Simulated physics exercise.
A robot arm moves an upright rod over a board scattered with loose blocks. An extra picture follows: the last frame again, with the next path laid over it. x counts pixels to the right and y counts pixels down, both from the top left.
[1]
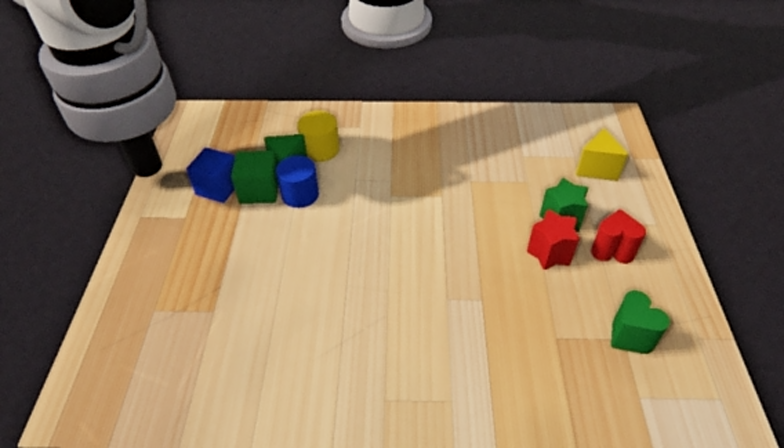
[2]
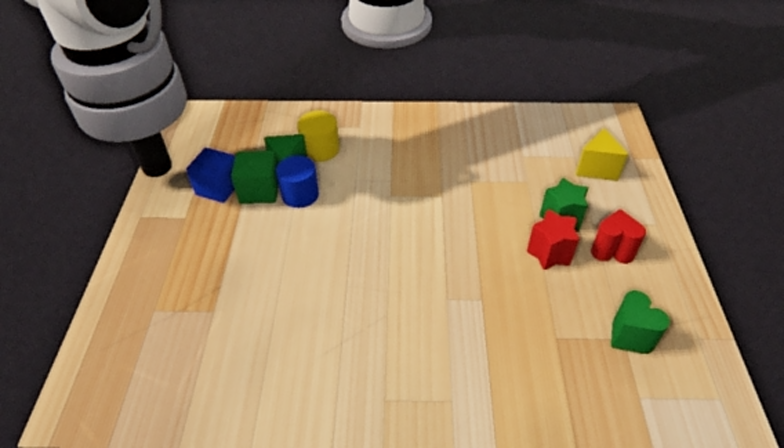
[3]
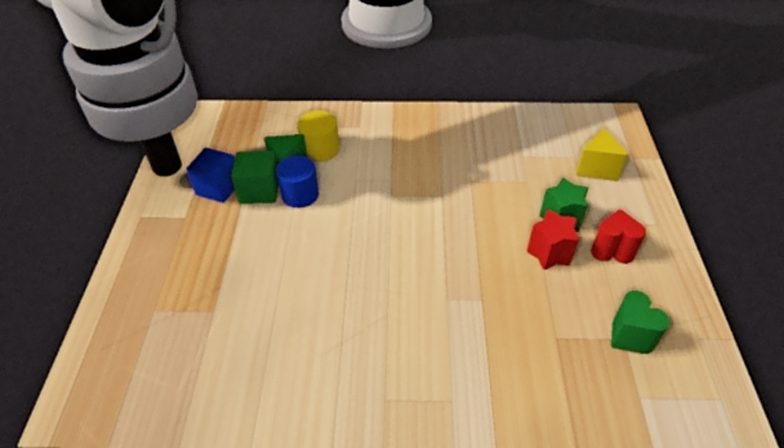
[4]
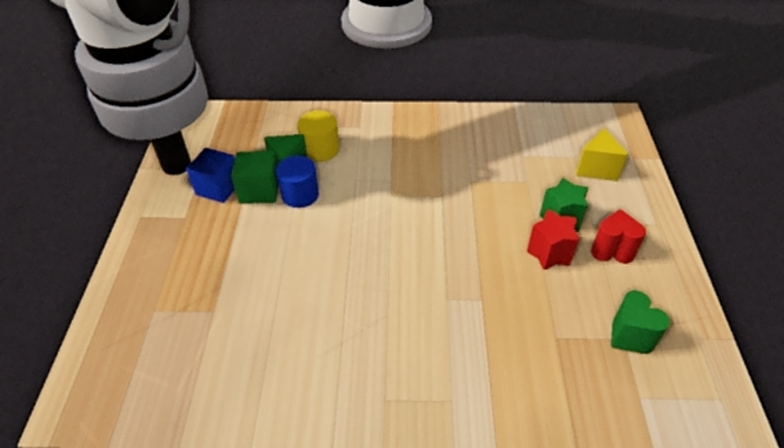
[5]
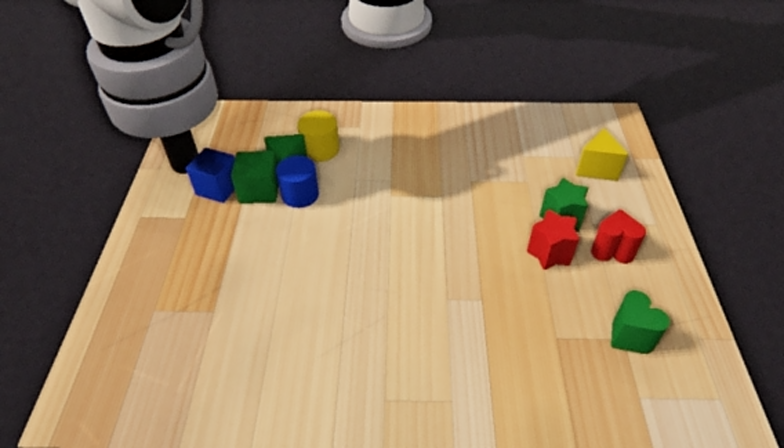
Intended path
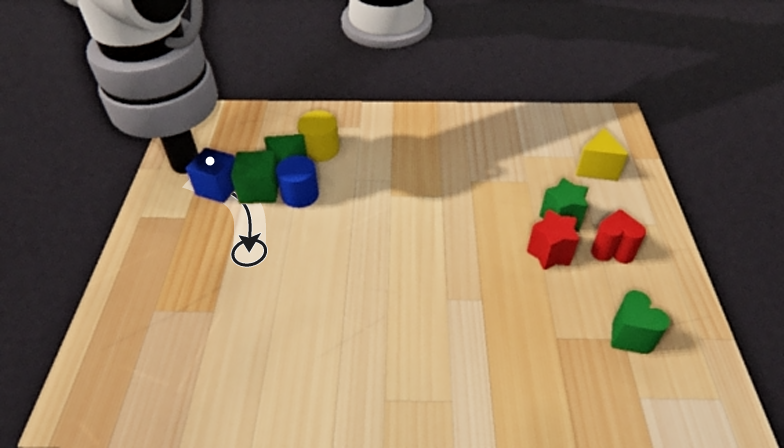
We see a robot arm holding an upright rod at the upper left of a wooden board scattered with colored blocks; the rod moves slightly right toward a blue block beside green ones, while the blocks stay still.
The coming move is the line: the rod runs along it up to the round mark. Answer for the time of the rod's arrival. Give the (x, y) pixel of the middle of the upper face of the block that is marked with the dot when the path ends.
The middle of its top is at (279, 190).
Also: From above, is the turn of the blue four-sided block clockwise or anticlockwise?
It twists against the clock when seen from above.
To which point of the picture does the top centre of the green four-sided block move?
Its top middle will sit at (316, 177).
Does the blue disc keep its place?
Short answer: No.
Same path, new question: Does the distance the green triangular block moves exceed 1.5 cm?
No, that is not what happens.
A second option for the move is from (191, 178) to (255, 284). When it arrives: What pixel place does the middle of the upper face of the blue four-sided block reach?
Just about (252, 192).
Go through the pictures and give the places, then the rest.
Lower end of the rod (148, 169), tops of blocks, blue four-sided block (210, 161), green four-sided block (253, 163), green triangular block (284, 143), blue disc (296, 168), in the first picture.
Rod (158, 169), blocks as before, in the second picture.
Rod (168, 168), blocks as before, in the third picture.
Rod (177, 167), blocks as before, in the fourth picture.
Rod (187, 165), blue four-sided block (210, 161), green four-sided block (253, 163), green triangular block (284, 143), blue disc (296, 168), in the fifth picture.
The drawn path runs from (191, 178) through (228, 191) and (249, 216) to (249, 252); the dot is on the blue four-sided block.
The first path, step by step. One third of the way, rod (224, 179); blue four-sided block (250, 171), turned 15° anticlockwise; green four-sided block (288, 172); green triangular block (287, 143), turned 15° anticlockwise; blue disc (328, 173).
Two thirds of the way, rod (246, 204); blue four-sided block (279, 190), turned 40° anticlockwise; green four-sided block (316, 177), turned 20° anticlockwise; green triangular block (287, 143), turned 15° anticlockwise; blue disc (357, 173).
At the end, rod (246, 240); blue four-sided block (279, 190), turned 40° anticlockwise; green four-sided block (316, 177), turned 20° anticlockwise; green triangular block (287, 143), turned 15° anticlockwise; blue disc (357, 173).
